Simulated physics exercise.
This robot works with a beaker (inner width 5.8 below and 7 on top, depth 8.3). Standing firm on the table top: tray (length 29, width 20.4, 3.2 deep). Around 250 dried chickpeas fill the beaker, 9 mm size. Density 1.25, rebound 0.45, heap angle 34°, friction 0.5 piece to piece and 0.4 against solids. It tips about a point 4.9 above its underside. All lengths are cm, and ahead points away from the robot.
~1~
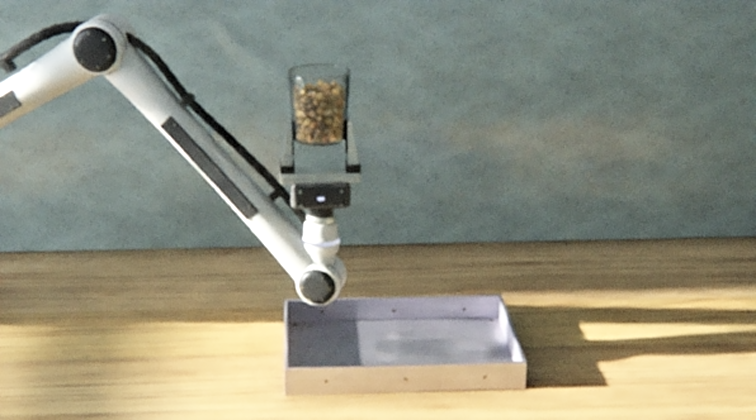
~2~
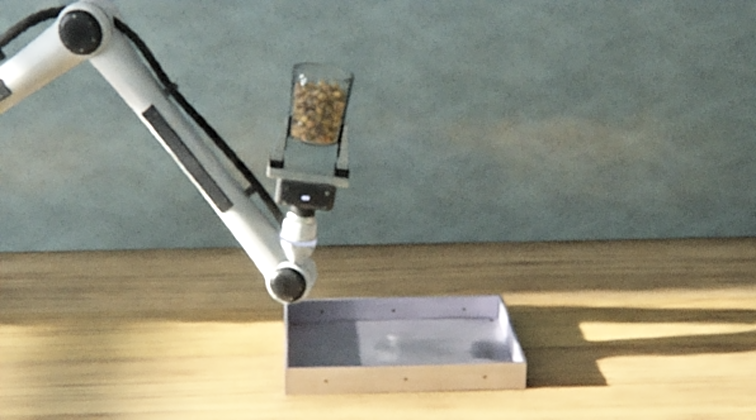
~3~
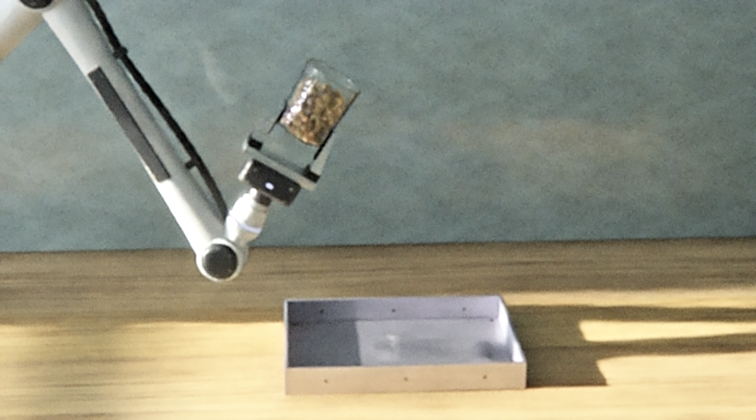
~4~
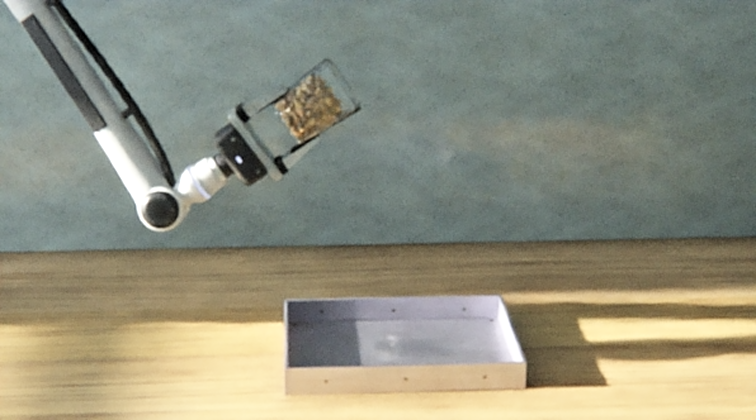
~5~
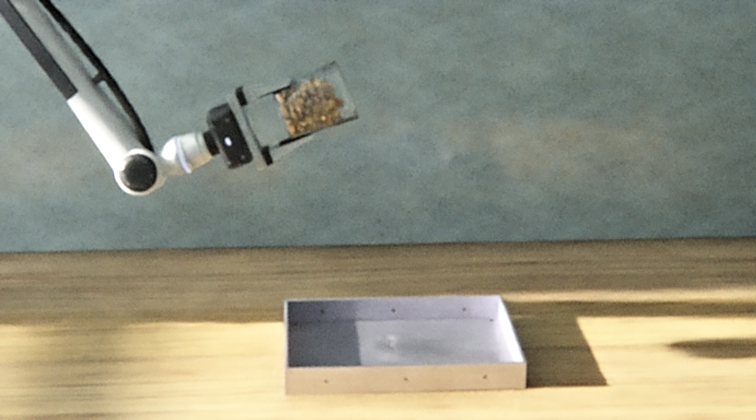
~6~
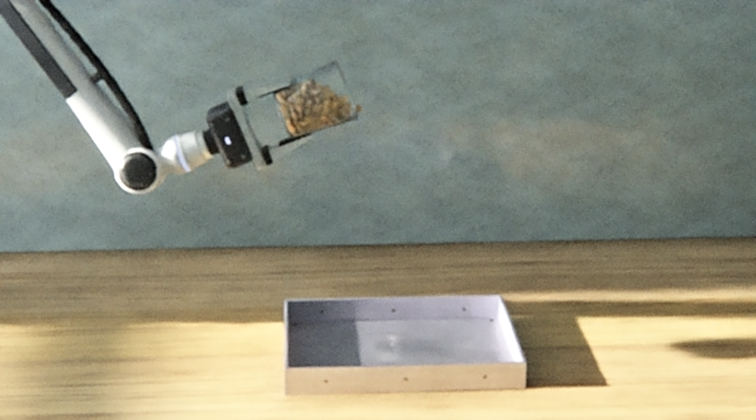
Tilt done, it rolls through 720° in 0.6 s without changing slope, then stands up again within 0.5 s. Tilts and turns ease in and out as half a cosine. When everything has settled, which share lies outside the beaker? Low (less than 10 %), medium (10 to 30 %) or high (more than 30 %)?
A low share, less than 10 %, ends outside the beaker.
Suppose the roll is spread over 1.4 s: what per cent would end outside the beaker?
Then about 15 per cent.
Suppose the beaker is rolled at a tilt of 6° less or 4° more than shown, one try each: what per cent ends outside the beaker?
About 0 and 10 per cent.
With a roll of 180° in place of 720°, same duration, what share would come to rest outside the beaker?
Then about 5 per cent.
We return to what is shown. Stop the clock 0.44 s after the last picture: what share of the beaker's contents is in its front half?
About 50 per cent.
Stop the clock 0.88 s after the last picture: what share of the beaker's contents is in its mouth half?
Some 35 per cent.
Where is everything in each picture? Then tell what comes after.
Beaker middle at (319, 106), upright; upper third of the load around (320, 98), from x 295 to 340, top at y 85; 251 in the beaker, in the first picture.
Beaker middle at (318, 106), tipped 9°; upper third of the load around (317, 98), from x 295 to 345, top at y 85, in the second picture.
Beaker middle at (316, 106), tipped 32°; upper third of the load around (313, 97), from x 285 to 340, top at y 80, in the third picture.
Beaker middle at (314, 104), tipped 56°; upper third of the load around (310, 95), from x 280 to 340, top at y 80, in the fourth picture.
Beaker middle at (314, 103), tipped 69°; upper third of the load around (308, 93), from x 280 to 340, top at y 80, in the fifth picture.
Beaker middle at (314, 103), tipped 69°; upper third of the load around (308, 95), from x 280 to 360, top at y 80; 251 in the beaker, in the sixth picture.
Then, 0.44 s later, tipped 69°, highest piece 38 above the table; 244 in the beaker, 3 in the tray, 4 in flight or on a rim.
Then, 0.88 s later, tipped 28°, highest piece 36 above the table; 239 in the beaker, 11 in the tray, 1 in flight or on a rim.
Then, 1.30 s later, upright, highest piece 37 above the table; 239 in the beaker, 11 in the tray, 1 on the table or floor.
Then, 2.00 s later, upright, highest piece 37 above the table; 239 in the beaker, 11 in the tray, 1 on the table or floor.
At rest, 239 in the beaker, 11 in the tray, 1 on the table or floor. That is 5 % outside the beaker.
